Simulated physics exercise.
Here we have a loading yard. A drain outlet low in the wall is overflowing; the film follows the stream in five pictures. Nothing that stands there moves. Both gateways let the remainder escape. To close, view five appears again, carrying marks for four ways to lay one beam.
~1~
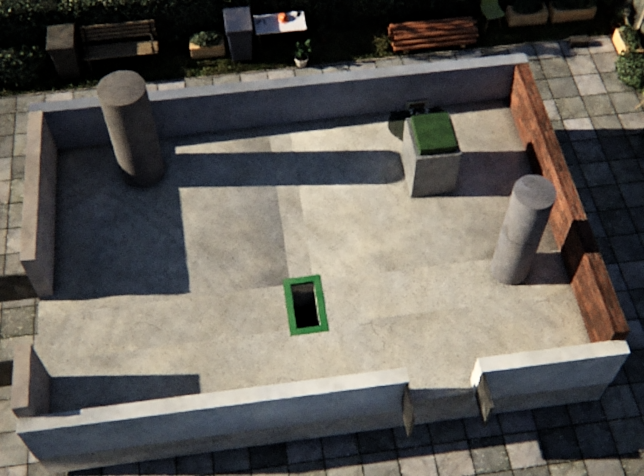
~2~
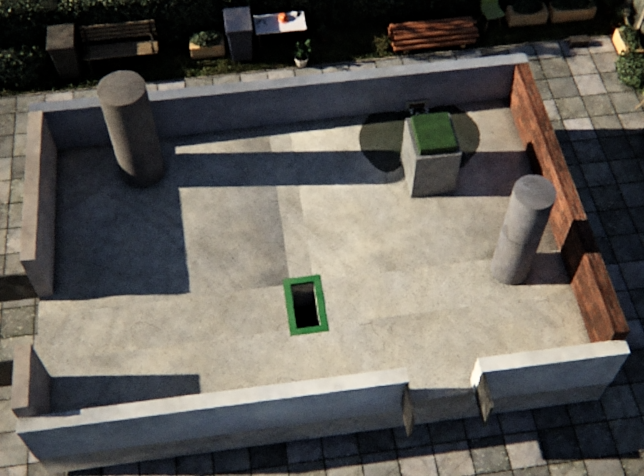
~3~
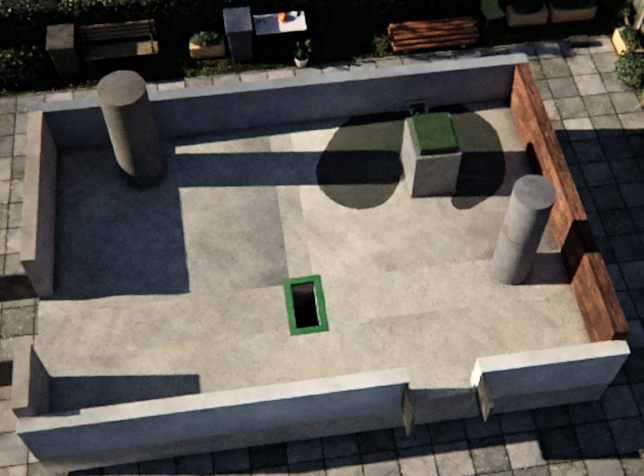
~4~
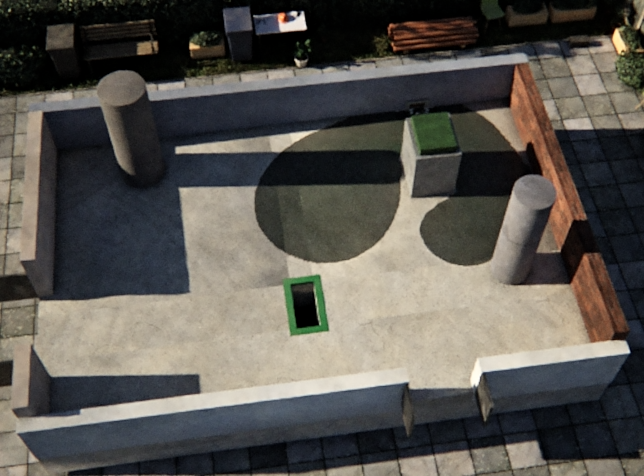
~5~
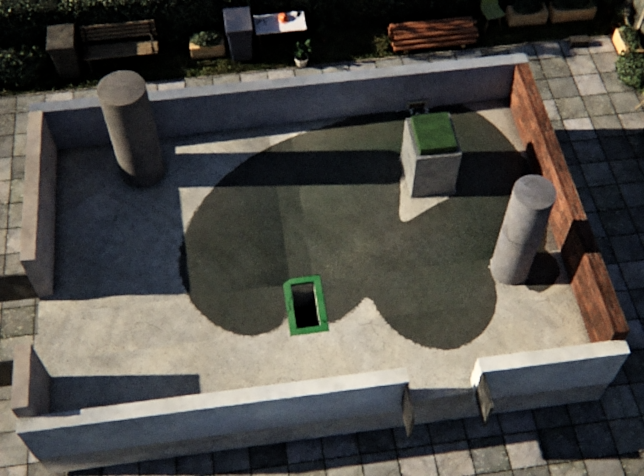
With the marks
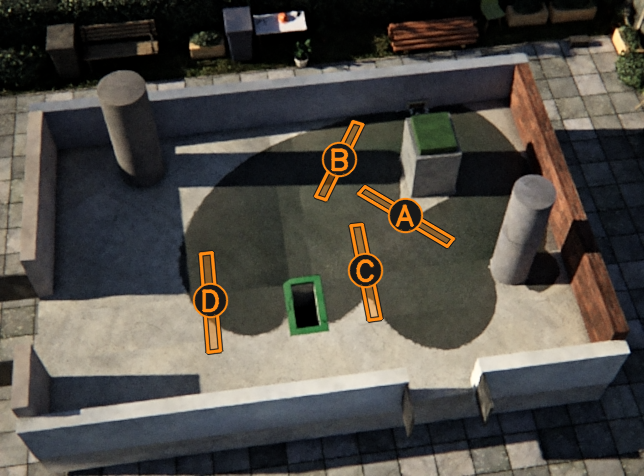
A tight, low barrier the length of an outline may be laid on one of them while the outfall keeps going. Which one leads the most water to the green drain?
Take B.
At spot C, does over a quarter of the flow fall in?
No.
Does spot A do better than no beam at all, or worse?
It is worse.
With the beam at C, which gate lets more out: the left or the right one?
The left one.
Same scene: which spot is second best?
It is D.
On the marked copy, A from (361, 190) to (450, 242); B from (320, 198) to (357, 123); C from (375, 319) to (356, 225); D from (214, 351) to (206, 253).
With A, about 9 % of the stream runs into the green drain, about 86 % out by the gates.
With B, about 28 % of the stream runs into the green drain, about 67 % out by the gates.
With C, about 11 % of the stream runs into the green drain, about 85 % out by the gates.
With D, about 18 % of the stream runs into the green drain, about 76 % out by the gates.
